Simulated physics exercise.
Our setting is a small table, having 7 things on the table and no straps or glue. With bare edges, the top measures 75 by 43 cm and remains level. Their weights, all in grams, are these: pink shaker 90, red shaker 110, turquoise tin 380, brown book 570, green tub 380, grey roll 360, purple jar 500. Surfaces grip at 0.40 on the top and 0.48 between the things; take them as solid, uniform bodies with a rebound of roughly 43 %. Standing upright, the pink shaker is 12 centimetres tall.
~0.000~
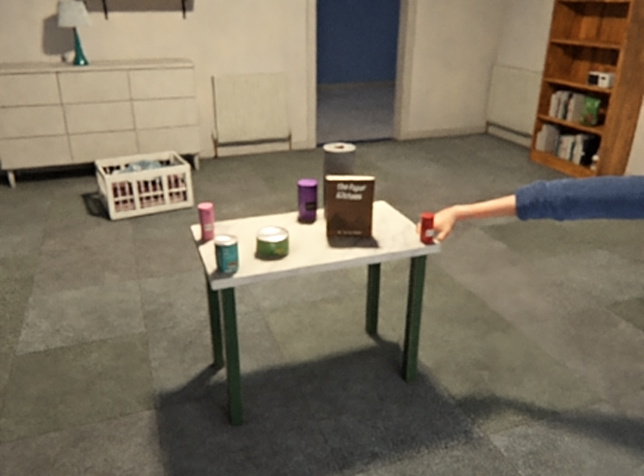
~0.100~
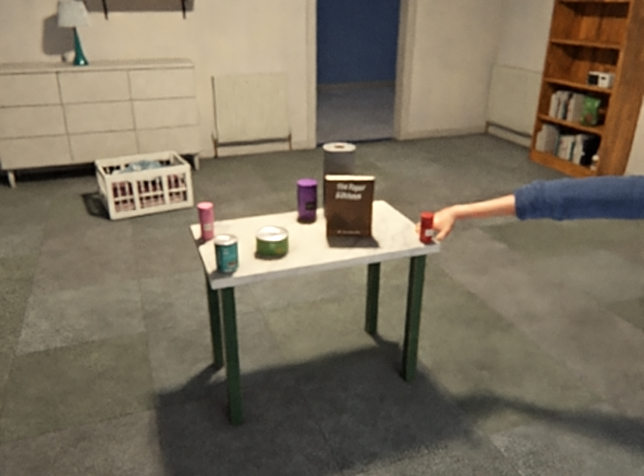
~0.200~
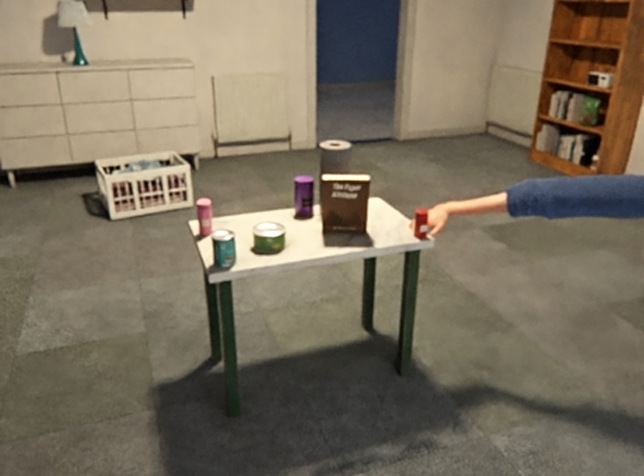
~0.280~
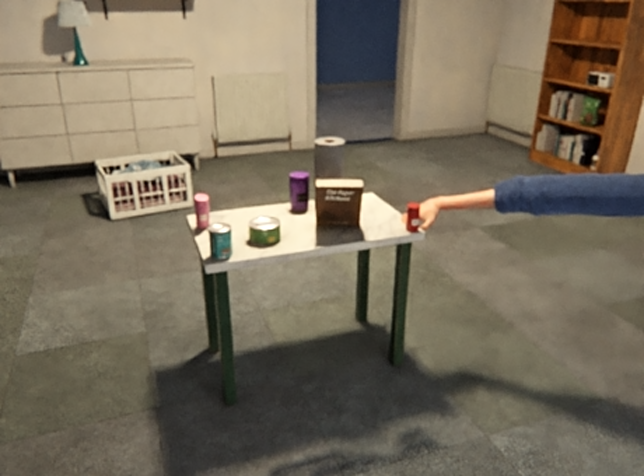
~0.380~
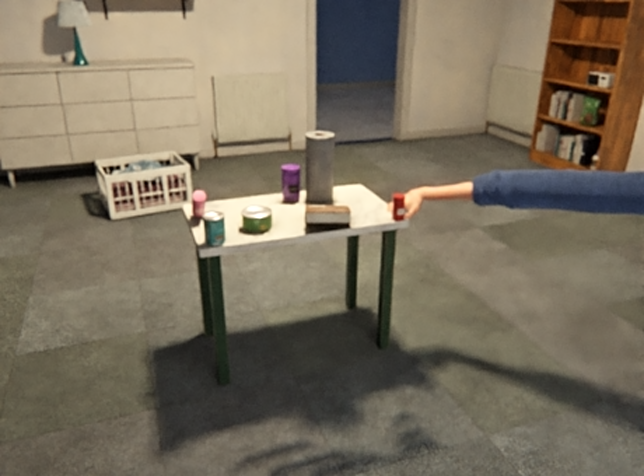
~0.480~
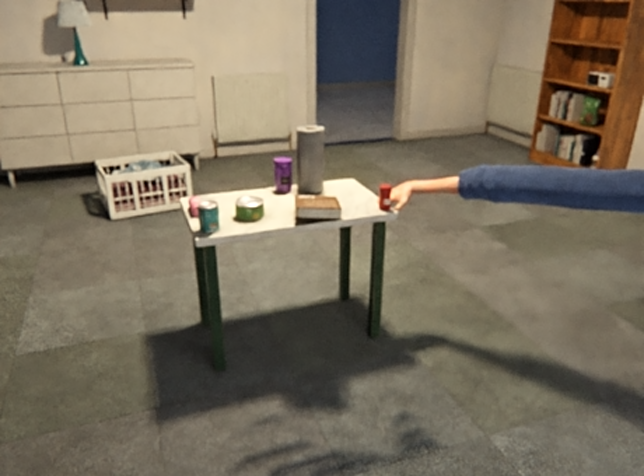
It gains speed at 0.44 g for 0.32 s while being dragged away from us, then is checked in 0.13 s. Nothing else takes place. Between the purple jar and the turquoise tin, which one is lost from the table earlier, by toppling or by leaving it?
The former of the two.
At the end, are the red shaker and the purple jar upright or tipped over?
In the last frame the red shaker remains up and the purple jar does not stay up.
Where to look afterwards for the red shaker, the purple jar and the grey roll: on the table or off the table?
Observed: Red shaker remains in bounds; purple jar exits its support; grey roll exits its support.
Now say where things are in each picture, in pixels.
In the first picture, purple jar (308, 200); turquoise tin (227, 254).
In the second picture, brown book (349, 206); green tub (272, 241).
In the third picture, table 4 cm from its start; brown book (345, 204) leaning 10°.
In the fourth picture, table 10 cm from its start; brown book (338, 203) leaning 29°; red shaker (413, 218).
In the fifth picture, table 22 cm from its start; brown book (328, 214) on its side; green tub (257, 219) slid 2 cm.
In the sixth picture, table 31 cm from its start; purple jar (283, 175); turquoise tin (209, 217).
After 0.58 s, table 31 cm from its start; purple jar now off the table; turquoise tin slid 7 cm near (206, 210); brown book on its side.
After 0.88 s, table 31 cm from its start; grey roll now off the table; turquoise tin slid 10 cm near (204, 207); brown book on its side.
After 1.08 s, table 31 cm from its start; turquoise tin slid 10 cm near (204, 207); brown book on its side; pink shaker on its side.
By the end (1.3 s), off the table, grey roll and purple jar; tipped over on the table, pink shaker and brown book; not toppled but over 5 cm from the start, red shaker, turquoise tin and green tub. Seen from the same camera at the end, turquoise tin near (204, 207). Purple jar went at 0.58 s; turquoise tin was never lost.
